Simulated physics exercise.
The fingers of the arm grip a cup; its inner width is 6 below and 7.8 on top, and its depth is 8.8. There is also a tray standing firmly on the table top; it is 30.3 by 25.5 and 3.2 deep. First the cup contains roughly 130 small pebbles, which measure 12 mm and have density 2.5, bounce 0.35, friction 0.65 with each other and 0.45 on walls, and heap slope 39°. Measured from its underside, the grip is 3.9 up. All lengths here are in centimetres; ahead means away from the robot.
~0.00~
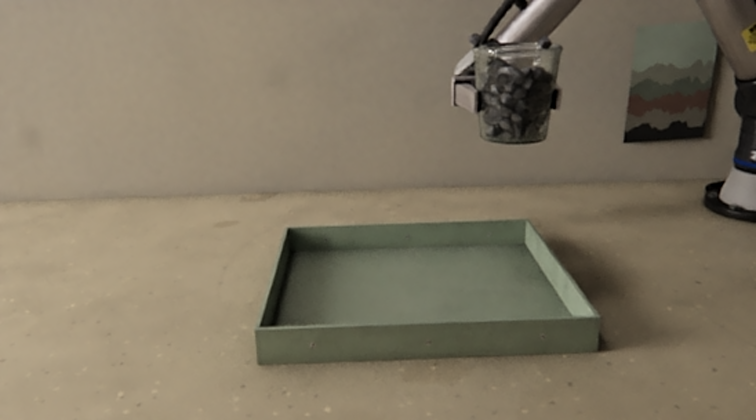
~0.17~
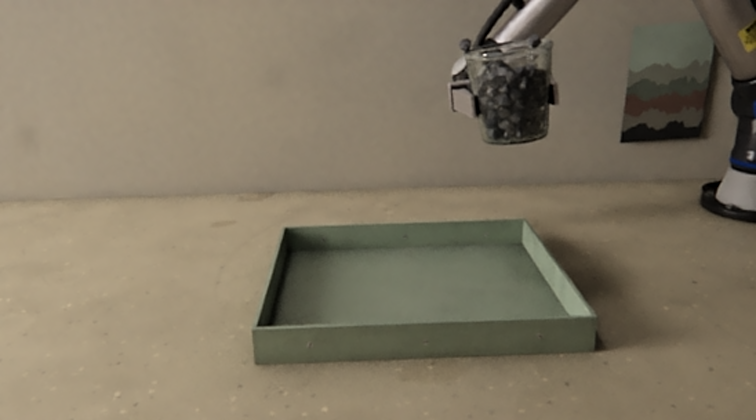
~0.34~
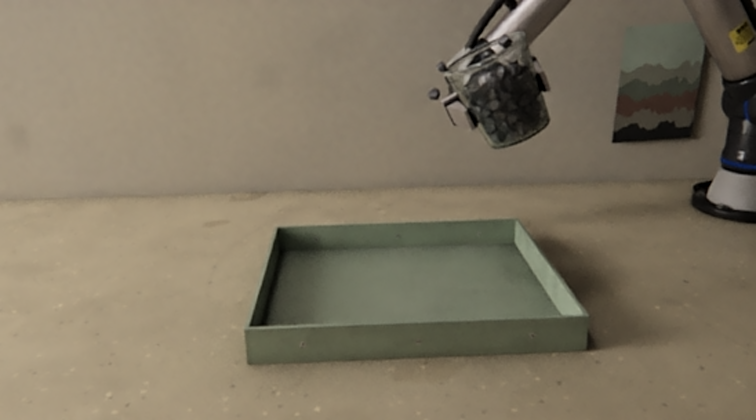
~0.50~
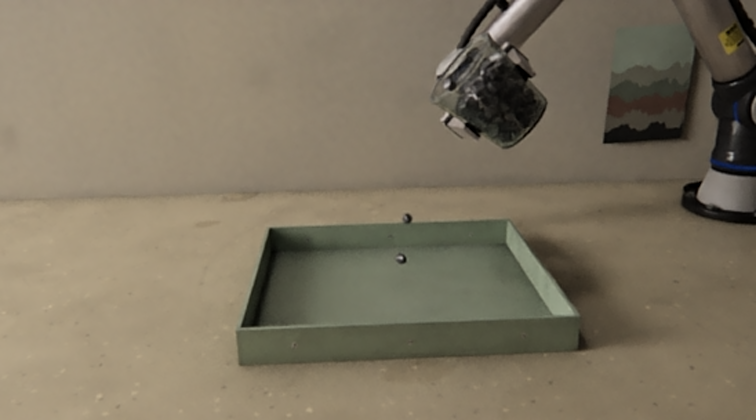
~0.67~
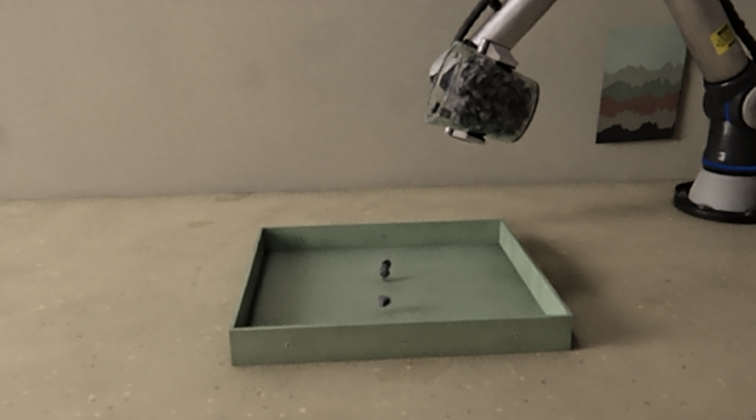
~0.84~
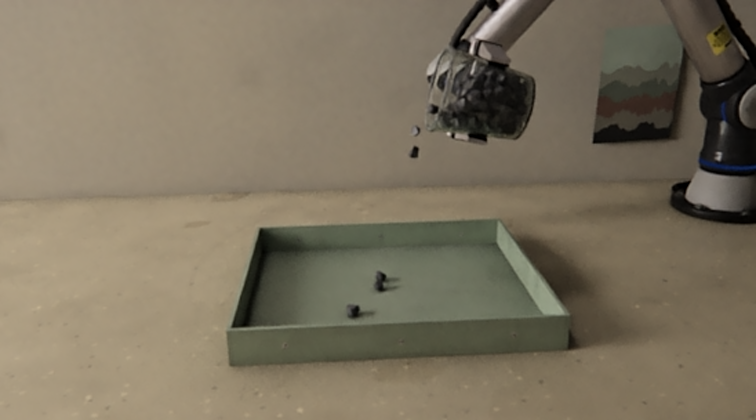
The clip opens on a robot arm holding a clear cup of dark pebbles upright above a shallow green tray on a table. The arm tilts the cup steadily to the left, and a few pebbles drop into the tray. As the cup leans further, more pebbles tumble from its rim.
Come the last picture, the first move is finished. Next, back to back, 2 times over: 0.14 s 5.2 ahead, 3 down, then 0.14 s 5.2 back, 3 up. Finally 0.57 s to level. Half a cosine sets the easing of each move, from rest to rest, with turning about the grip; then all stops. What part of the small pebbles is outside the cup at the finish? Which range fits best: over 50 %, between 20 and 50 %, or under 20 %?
The range that fits is between 20 and 50 %.
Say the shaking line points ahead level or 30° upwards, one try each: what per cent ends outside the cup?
First try about 75 %, second try about 90 %.
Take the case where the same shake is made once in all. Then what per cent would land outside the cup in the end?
Estimate: Around 25 %.
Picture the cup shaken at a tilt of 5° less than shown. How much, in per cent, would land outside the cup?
About 25 percent.
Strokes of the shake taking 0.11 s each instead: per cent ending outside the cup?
That would give around 45 per cent.
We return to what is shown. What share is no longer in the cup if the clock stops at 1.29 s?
About 25 per cent.
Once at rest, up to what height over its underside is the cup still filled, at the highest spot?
The top sits some 7.5 cm up.
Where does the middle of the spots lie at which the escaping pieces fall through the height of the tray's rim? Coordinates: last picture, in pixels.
Look at roughly (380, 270) in the last picture.
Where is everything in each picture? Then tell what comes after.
The cup middle at (515, 94), level; upper third of the load around (516, 78), from x 475 to 545, top at y 40; 134 in the cup, in the first picture.
The cup middle at (511, 94), tilted 7° forward; upper third of the load around (513, 78), from x 465 to 540, top at y 40, in the second picture.
The cup middle at (502, 95), tilted 26° forward; upper third of the load around (506, 78), from x 435 to 535, top at y 40; 133 in the cup, 1 in flight or on a rim, in the third picture.
The cup middle at (492, 97), tilted 50° forward; upper third of the load around (493, 81), from x 400 to 530, top at y 65; 131 in the cup, 1 in the tray, 2 in flight or on a rim, in the fourth picture.
The cup middle at (485, 98), tilted 69° forward; upper third of the load around (489, 85), from x 385 to 525, top at y 70; 131 in the cup, 3 in the tray, in the fifth picture.
The cup middle at (482, 99), tilted 76° forward; upper third of the load around (488, 87), from x 355 to 520, top at y 70; 129 in the cup, 3 in the tray, 2 in flight or on a rim, in the sixth picture.
After 1.29 s, tilted 76° forward, highest piece 20 above the table; 100 in the cup, 31 in the tray, 3 in flight or on a rim.
After 1.74 s, tilted 26° forward, highest piece 24 above the table; 85 in the cup, 48 in the tray, 1 in flight or on a rim.
After 2.17 s, level, highest piece 24 above the table; 85 in the cup, 49 in the tray.
After 3.22 s, level, highest piece 24 above the table; 85 in the cup, 49 in the tray.
In the end, 85 in the cup, 49 in the tray. That is 37 % outside the cup.
